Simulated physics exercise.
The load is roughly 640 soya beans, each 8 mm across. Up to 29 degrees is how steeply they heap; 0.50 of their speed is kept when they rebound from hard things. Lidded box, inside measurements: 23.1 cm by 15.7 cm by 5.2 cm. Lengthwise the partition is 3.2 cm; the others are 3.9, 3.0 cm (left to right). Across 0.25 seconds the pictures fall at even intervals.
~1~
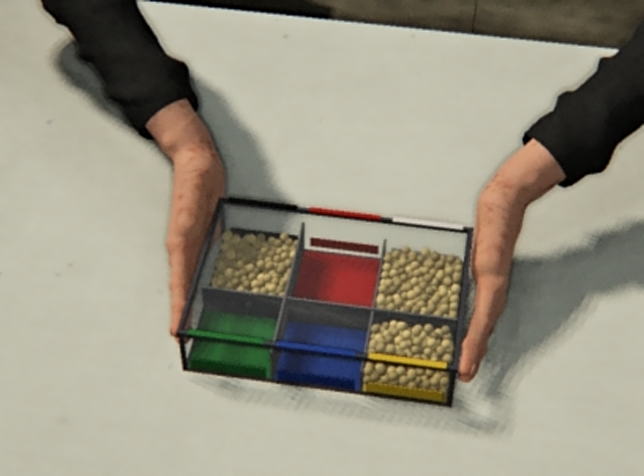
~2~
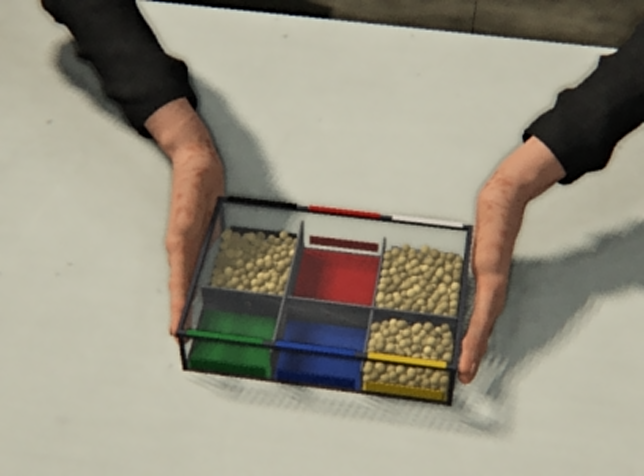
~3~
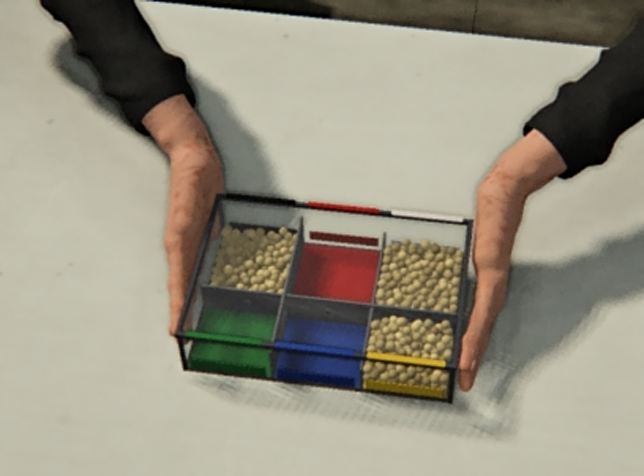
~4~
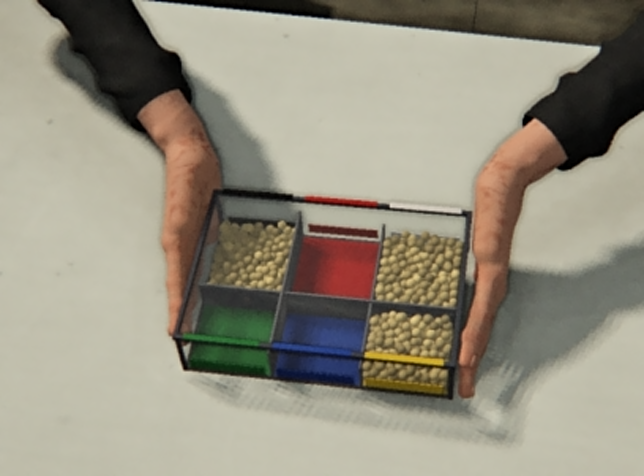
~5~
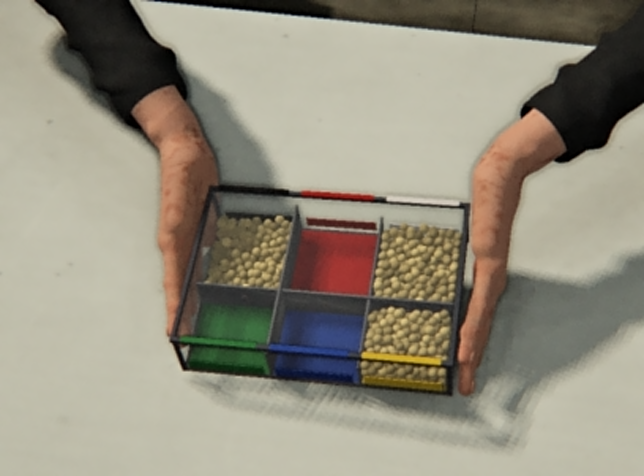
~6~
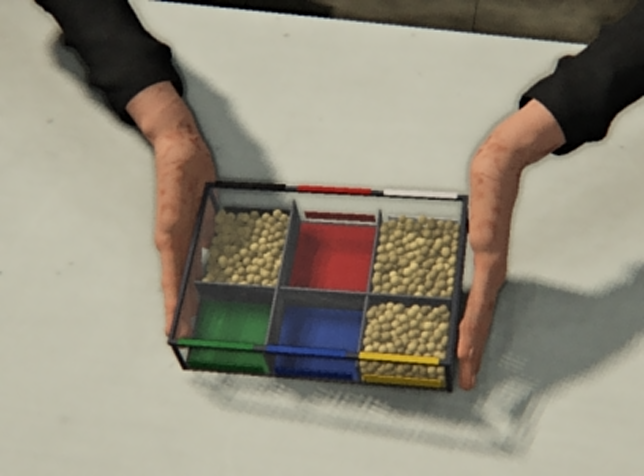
Two hands hold a clear divided box of beans and tilt it slightly.
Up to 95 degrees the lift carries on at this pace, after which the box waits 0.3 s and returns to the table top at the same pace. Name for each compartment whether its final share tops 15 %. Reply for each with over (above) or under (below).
Red compartment - under, blue compartment - over, green compartment - over, yellow compartment - over, white compartment - under, black compartment - under.
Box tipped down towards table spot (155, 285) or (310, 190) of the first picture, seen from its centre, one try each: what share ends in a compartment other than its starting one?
Roughly 65 % for the first direction, roughly 30 % for the second.
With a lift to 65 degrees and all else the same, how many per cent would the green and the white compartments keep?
Green 5 %, white 25 %.
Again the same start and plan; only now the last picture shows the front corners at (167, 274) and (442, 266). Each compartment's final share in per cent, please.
Each compartment ends with this per cent: Red 30, blue 0, green 0, yellow 5, white 25 and black 40.
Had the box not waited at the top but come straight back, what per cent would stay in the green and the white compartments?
You'd end up with green at 25 per cent and white at 5 per cent.
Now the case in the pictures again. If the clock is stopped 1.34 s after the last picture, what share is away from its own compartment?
45 %.
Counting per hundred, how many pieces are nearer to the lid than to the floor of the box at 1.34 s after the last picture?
50 %.
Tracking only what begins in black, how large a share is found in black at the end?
Some 30 per cent.
Then, 1.34 s after the last picture, tilt 95 degrees; blue 25 %, green 15 %, yellow 30 %, white 10 %, black 15 %.
Then, 2.24 s after the last picture, tilt 48 degrees; blue 30 %, green 25 %, yellow 30 %, white 5 %, black 10 %.
Then, 3.13 s after the last picture, tilt 0 degrees; blue 30 %, green 25 %, yellow 30 %, white 5 %, black 10 %.
In the end, red 0 %, blue 30 %, green 25 %, yellow 30 %, white 5 %, black 10 %.
